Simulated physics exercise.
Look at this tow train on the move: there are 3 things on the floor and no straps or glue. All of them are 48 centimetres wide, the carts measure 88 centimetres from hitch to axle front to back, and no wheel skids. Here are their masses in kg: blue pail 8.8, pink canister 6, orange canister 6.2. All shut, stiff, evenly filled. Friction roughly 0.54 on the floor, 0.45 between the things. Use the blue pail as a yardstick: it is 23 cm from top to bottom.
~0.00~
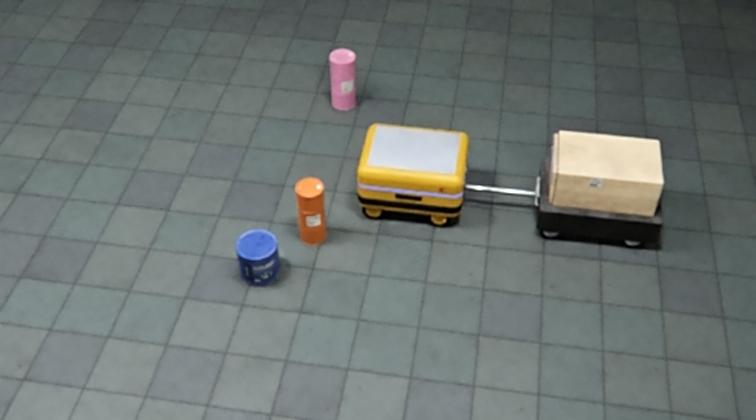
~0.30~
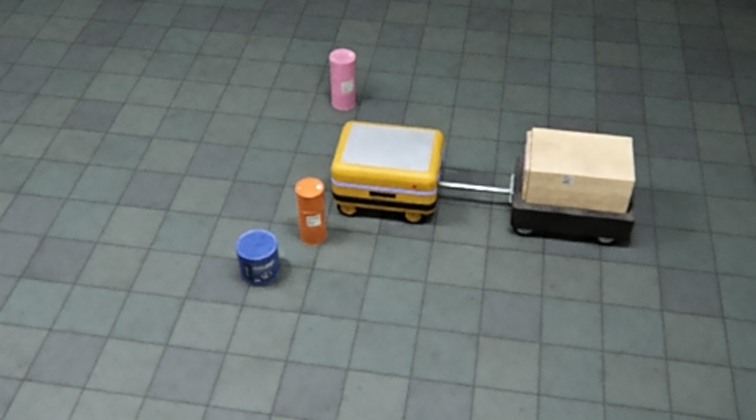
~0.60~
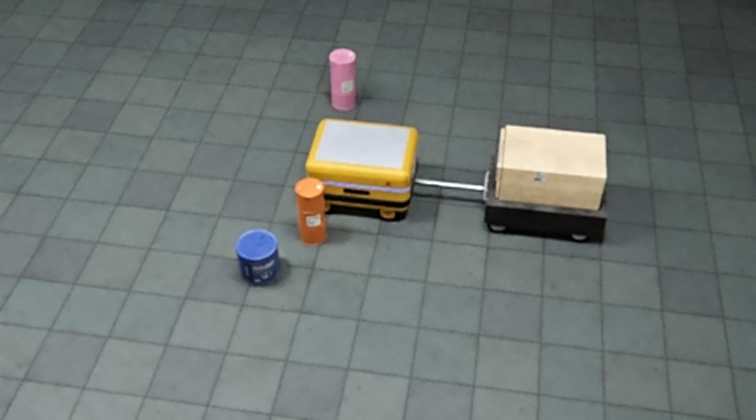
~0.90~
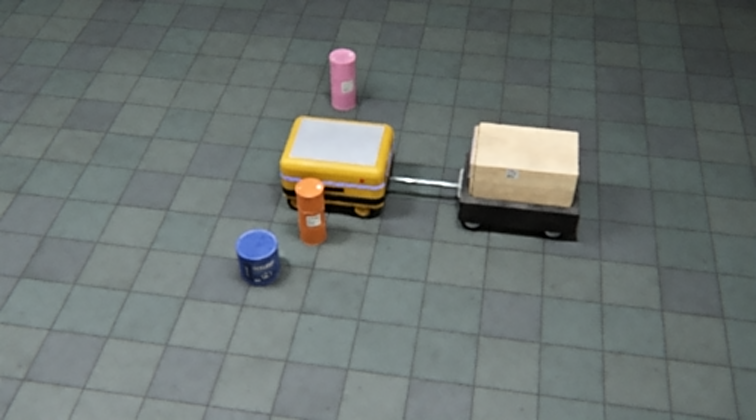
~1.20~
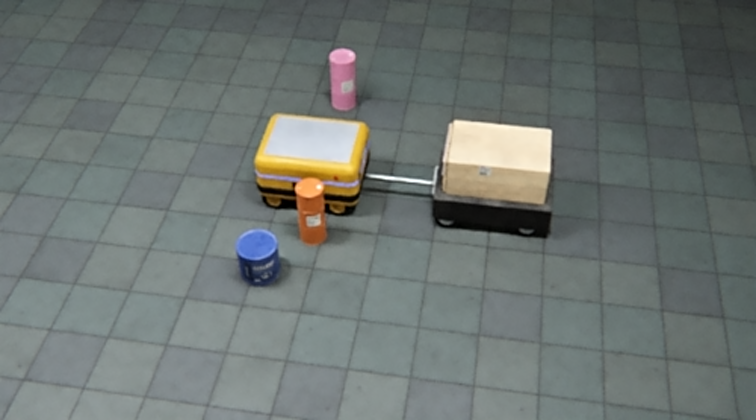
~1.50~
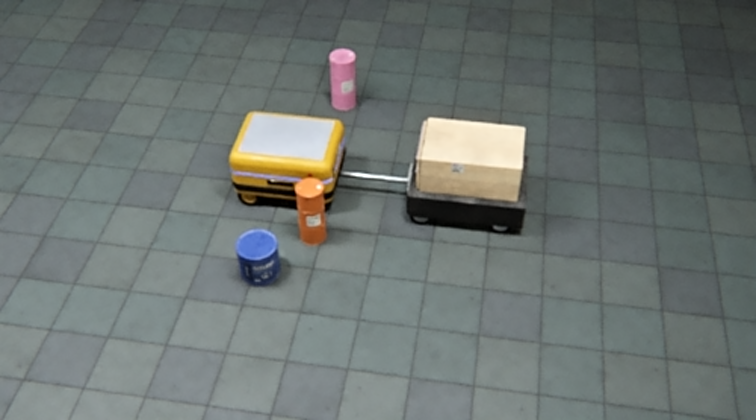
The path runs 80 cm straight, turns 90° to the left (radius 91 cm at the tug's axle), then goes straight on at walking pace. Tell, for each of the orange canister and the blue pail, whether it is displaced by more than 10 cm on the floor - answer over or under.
Orange canister: Under, blue pail: Under.
Around 2.60 s, tug has run 135 cm.
Around 4.10 s, tug has run 213 cm.
Around 6.10 s, tug has run 317 cm.
Finally (8.1 s), all 3 still in place (within 10 cm). Final places as that camera would see them, orange canister near (311, 212), blue pail near (259, 258).
